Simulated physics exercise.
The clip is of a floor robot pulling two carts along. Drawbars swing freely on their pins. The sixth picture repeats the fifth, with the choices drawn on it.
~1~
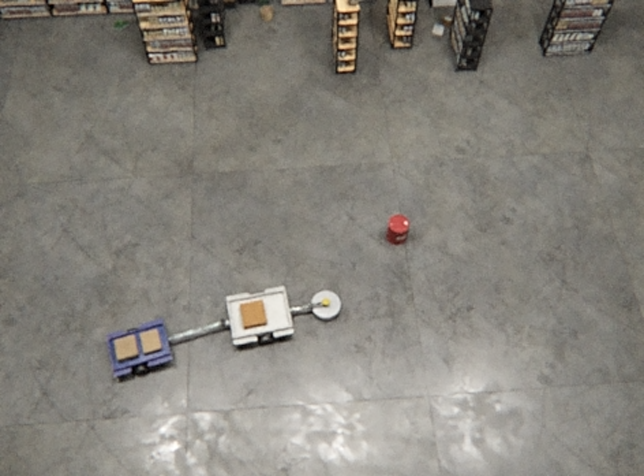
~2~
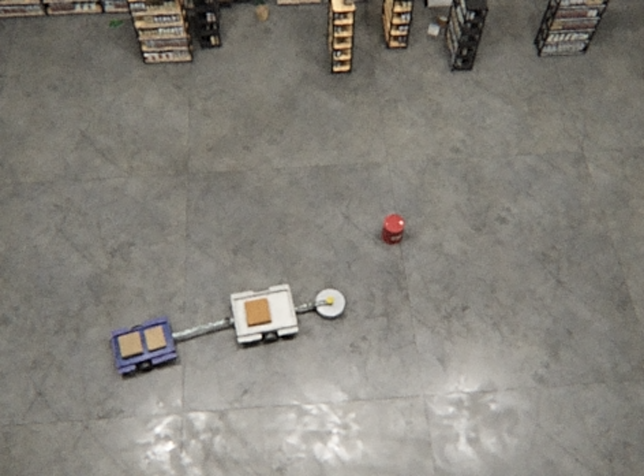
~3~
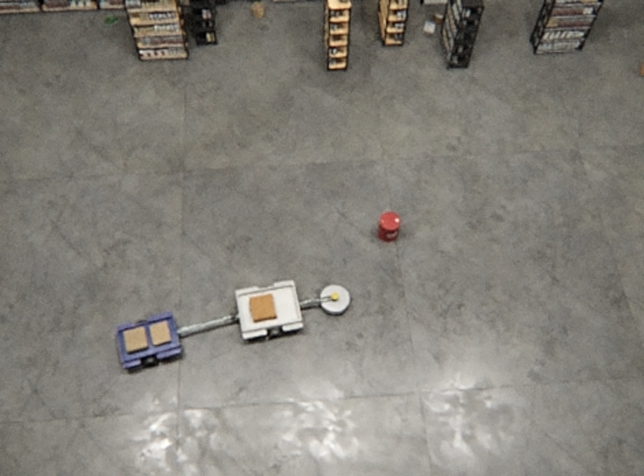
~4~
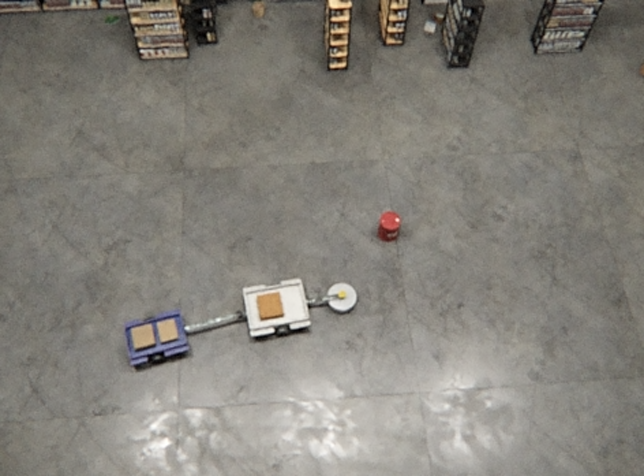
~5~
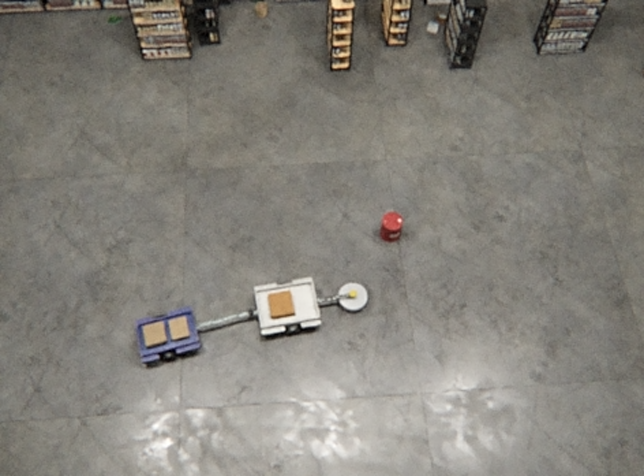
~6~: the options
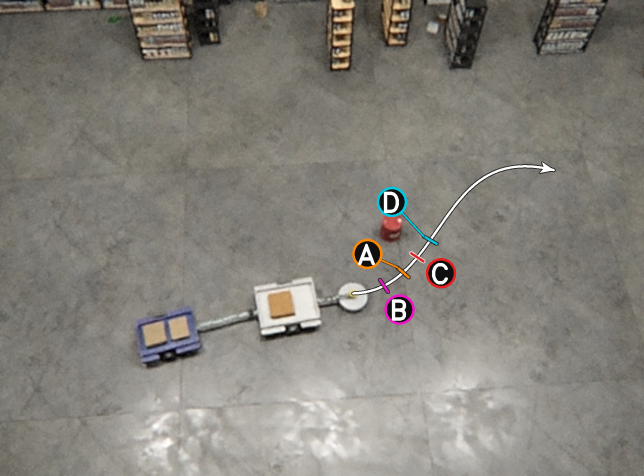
On a wide grey concrete floor with shelves along the far side, a small round robot slowly pulled a white cart and a blue cart a short way right, while a red keg stood nearby.
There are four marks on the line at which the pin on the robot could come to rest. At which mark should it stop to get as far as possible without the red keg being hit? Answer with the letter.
All is well up to D.
On the copy, A at (403, 272); B at (384, 286); C at (417, 257); D at (430, 240); the route from (353, 293) via (449, 214) to (554, 170).
On D. First, robot (388, 287), last cart (205, 324).
Then, robot (412, 266), last cart (240, 318).
Finally, robot (429, 244), last cart (271, 312); nothing has been touched.
By contrast, A is safe but short; B is safe but short; C is safe but short.
